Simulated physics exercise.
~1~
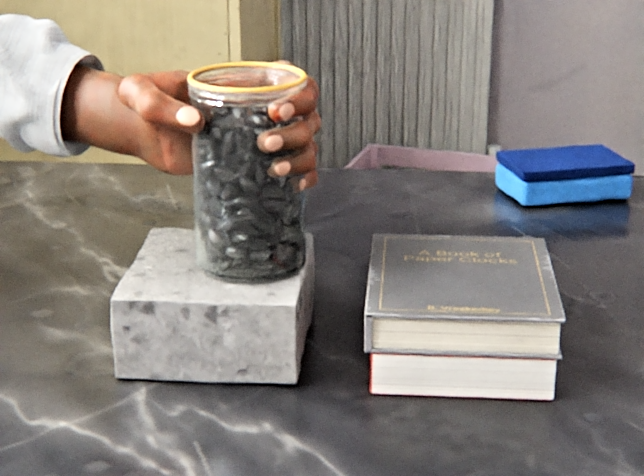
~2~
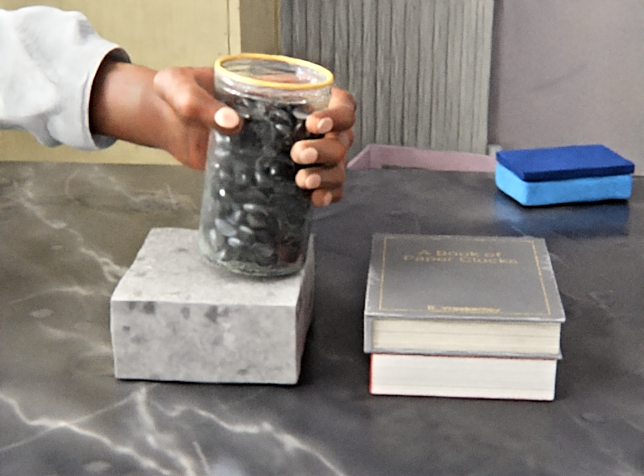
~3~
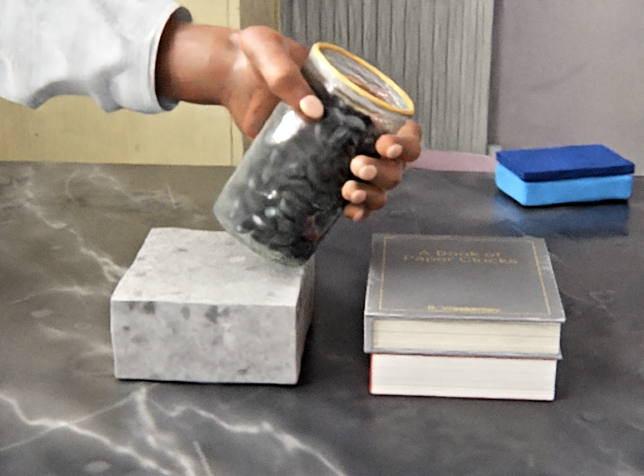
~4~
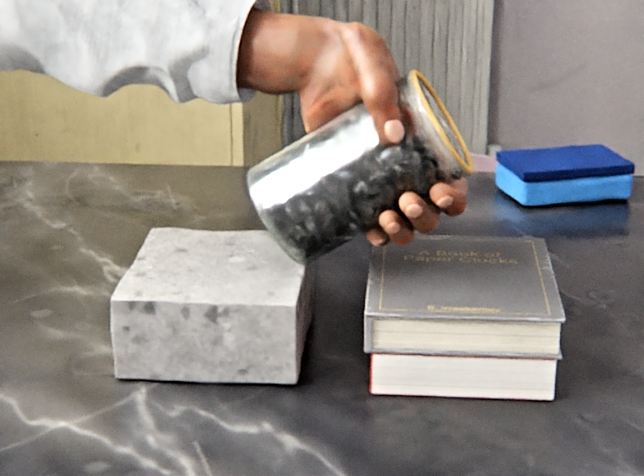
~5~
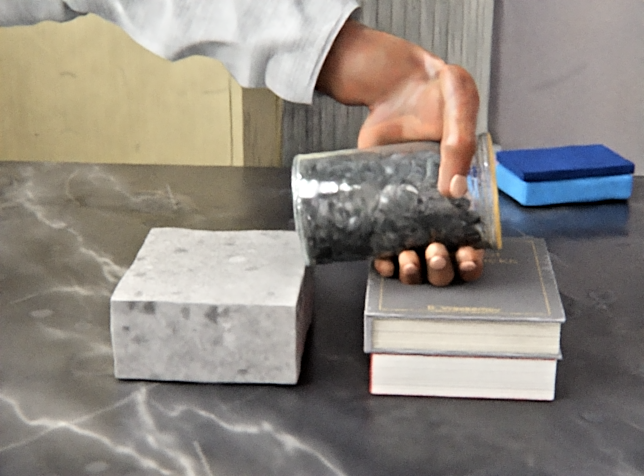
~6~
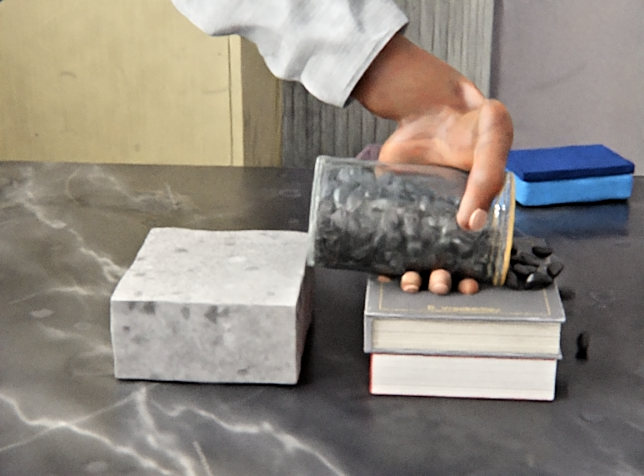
A clear open jar of black beans is lifted by a hand from a gray stone block, carried right and tipped onto its side over two stacked books, where a few beans spill from its rim while most stay inside.
